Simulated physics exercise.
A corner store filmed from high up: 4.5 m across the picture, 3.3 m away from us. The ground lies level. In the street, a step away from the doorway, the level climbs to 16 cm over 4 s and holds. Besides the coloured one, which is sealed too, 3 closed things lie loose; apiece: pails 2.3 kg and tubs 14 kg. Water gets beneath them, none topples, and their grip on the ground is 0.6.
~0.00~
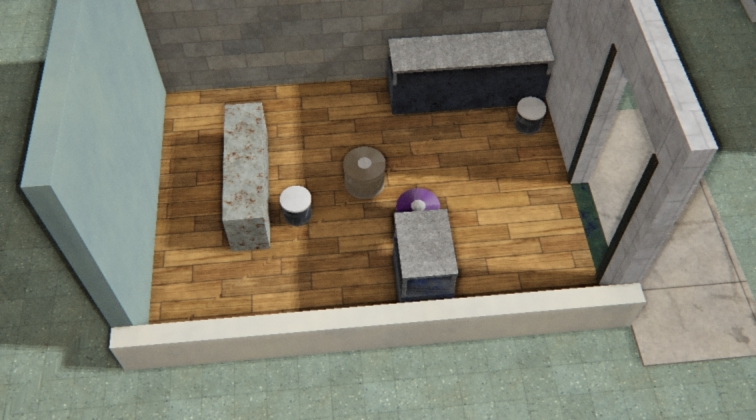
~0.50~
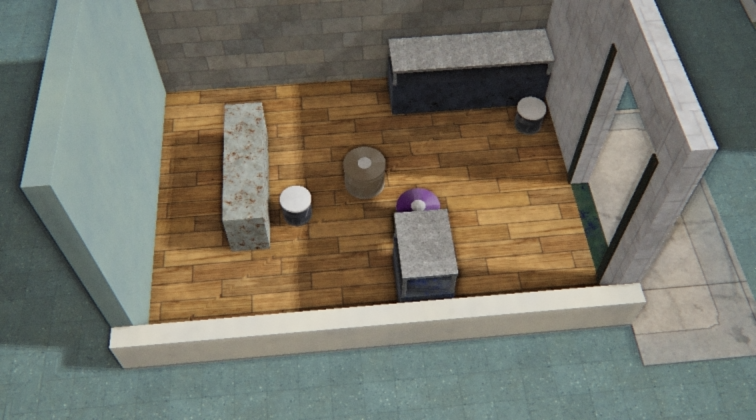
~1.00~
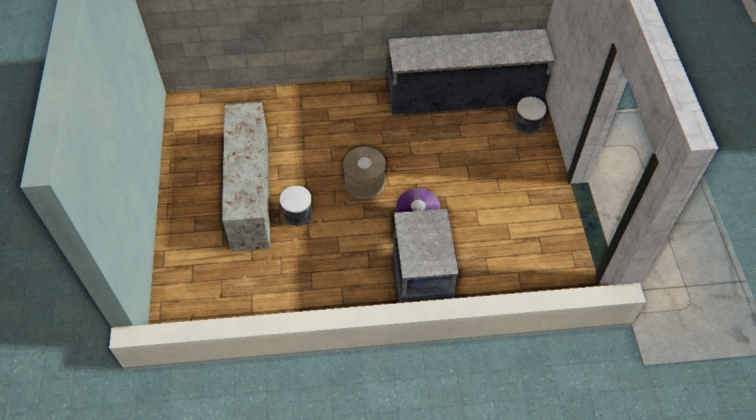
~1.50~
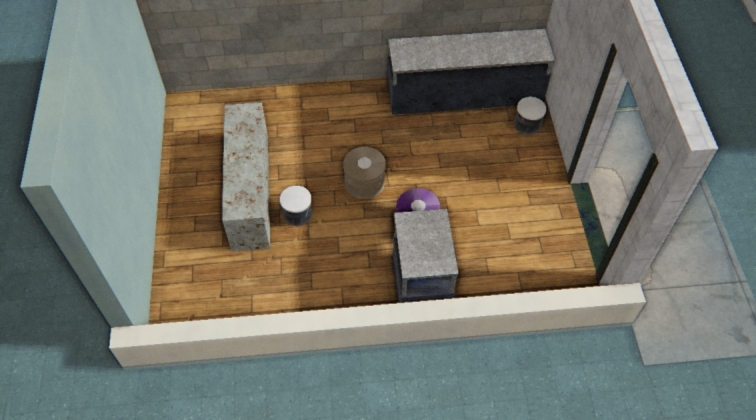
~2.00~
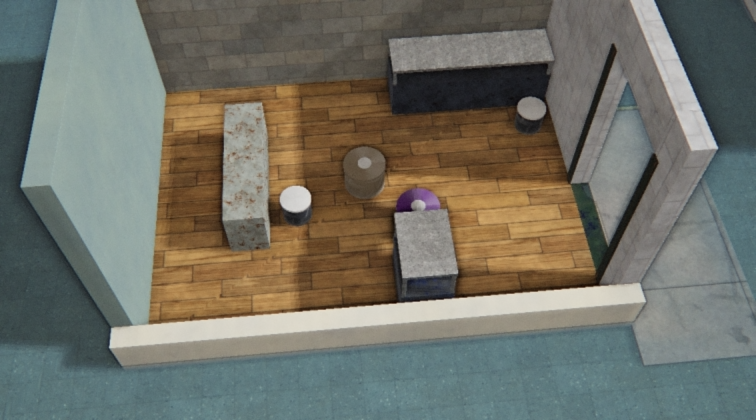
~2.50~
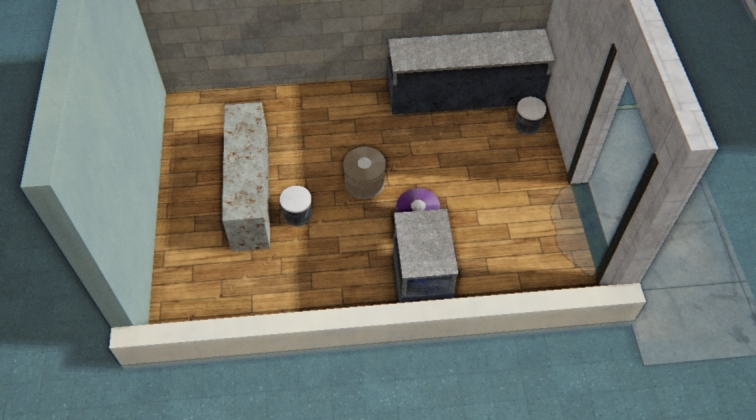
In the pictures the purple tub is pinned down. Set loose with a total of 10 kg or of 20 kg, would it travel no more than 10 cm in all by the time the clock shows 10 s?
I expect that only the higher weight holds it.
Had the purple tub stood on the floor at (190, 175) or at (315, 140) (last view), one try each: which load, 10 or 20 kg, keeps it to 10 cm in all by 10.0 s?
In turn: Either load holds; either load holds.
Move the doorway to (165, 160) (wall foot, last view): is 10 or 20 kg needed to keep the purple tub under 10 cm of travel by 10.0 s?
In that case the smaller load will do.
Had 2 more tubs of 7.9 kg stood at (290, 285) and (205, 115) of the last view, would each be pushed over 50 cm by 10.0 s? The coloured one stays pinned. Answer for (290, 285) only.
It is short of it.
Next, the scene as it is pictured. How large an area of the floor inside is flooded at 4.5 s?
Some 4.0 m2.
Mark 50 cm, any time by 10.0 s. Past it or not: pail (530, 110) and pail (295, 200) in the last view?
In turn: More, less.
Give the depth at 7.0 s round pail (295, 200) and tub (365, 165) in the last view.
Roughly 2 and 2 cm.
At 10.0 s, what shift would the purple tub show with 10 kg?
About 100 cm.
After 3.5 s the purple tub would be 0 cm from its start with 10 kg and 0 cm from its start with 20 kg; 0 cm of water round it then.
After 4.5 s the purple tub would be 0 cm from its start with 10 kg and 0 cm from its start with 20 kg; 4 cm of water round it then.
After 7.0 s the purple tub would be 92 cm from its start with 10 kg and 0 cm from its start with 20 kg; 6 cm of water round it then.
After 10.0 s the purple tub would be 95 cm from its start with 10 kg and 0 cm from its start with 20 kg; 7 cm of water round it then.
